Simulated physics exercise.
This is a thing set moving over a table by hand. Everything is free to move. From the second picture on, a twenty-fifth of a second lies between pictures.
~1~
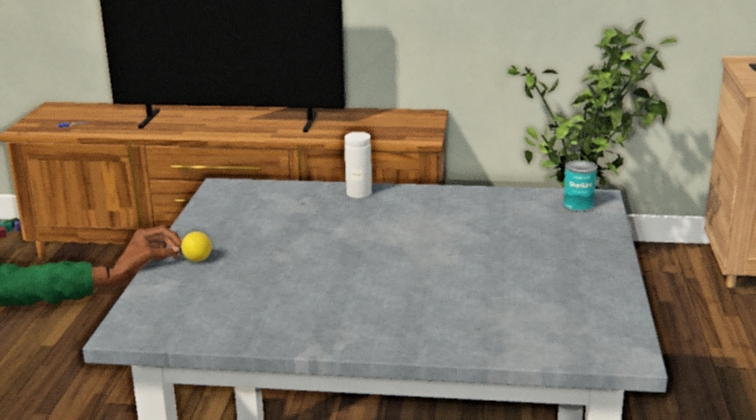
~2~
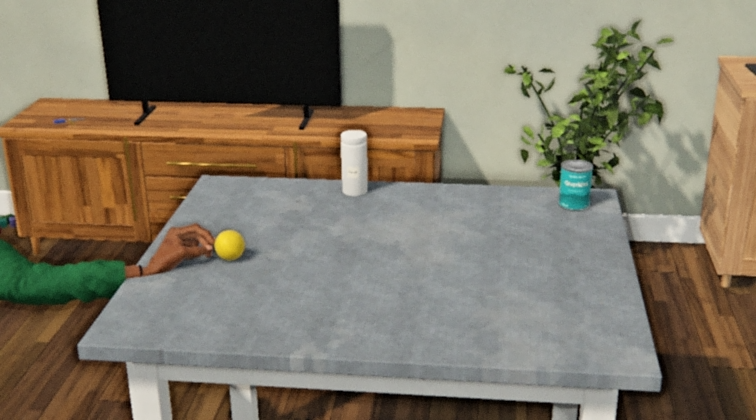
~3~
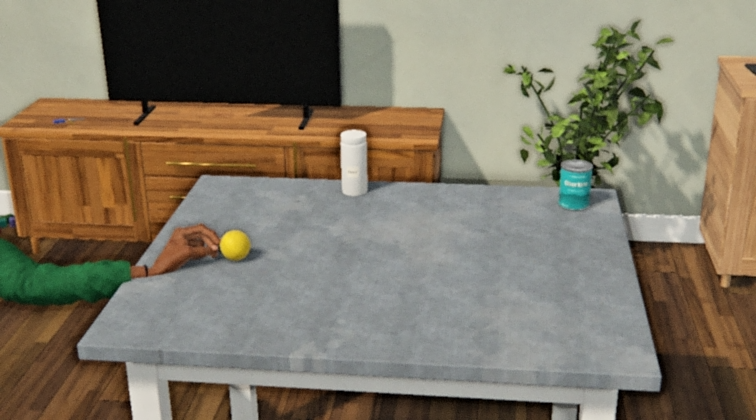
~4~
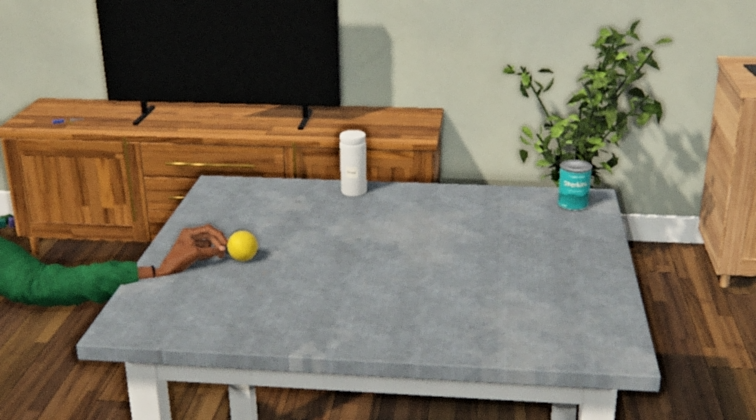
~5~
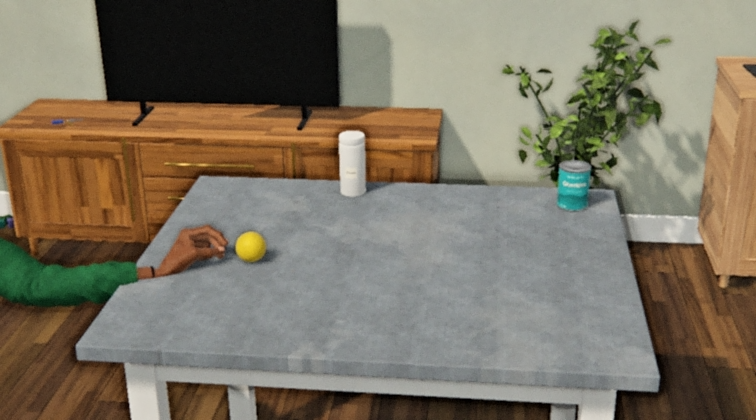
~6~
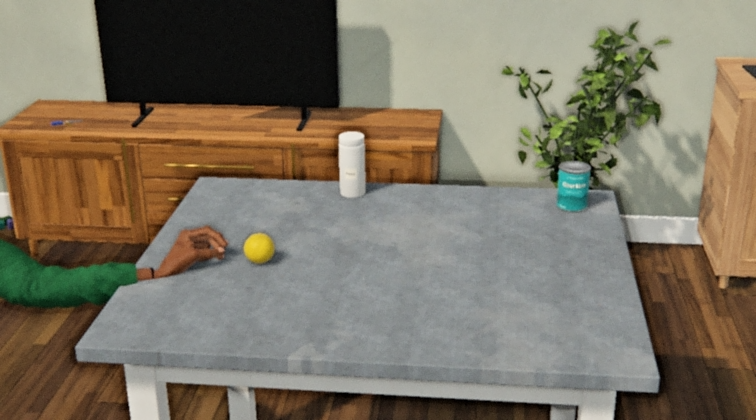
In a living room with a wooden floor, a grey-topped table with white legs is seen from slightly above, before a wooden cabinet and black television. A white bottle stands near the back edge, a teal can at the back right by a leafy plant, and a yellow lemon at left. A green-sleeved hand pushes the lemon rightward, then stays behind as it moves slowly on, while the view shifts very slightly.
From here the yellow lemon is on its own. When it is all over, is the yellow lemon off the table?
The yellow lemon is still on the table.
Then, 0.10 s on from there, yellow lemon shifted about its own width near (280, 249).
Then, 0.30 s on from there, yellow lemon shifted well along near (313, 251).
Then, 0.60 s on from there, yellow lemon shifted well along near (344, 252).
In the end, moved from the start, yellow lemon. At the end, from the last picture's camera, yellow lemon near (353, 252).
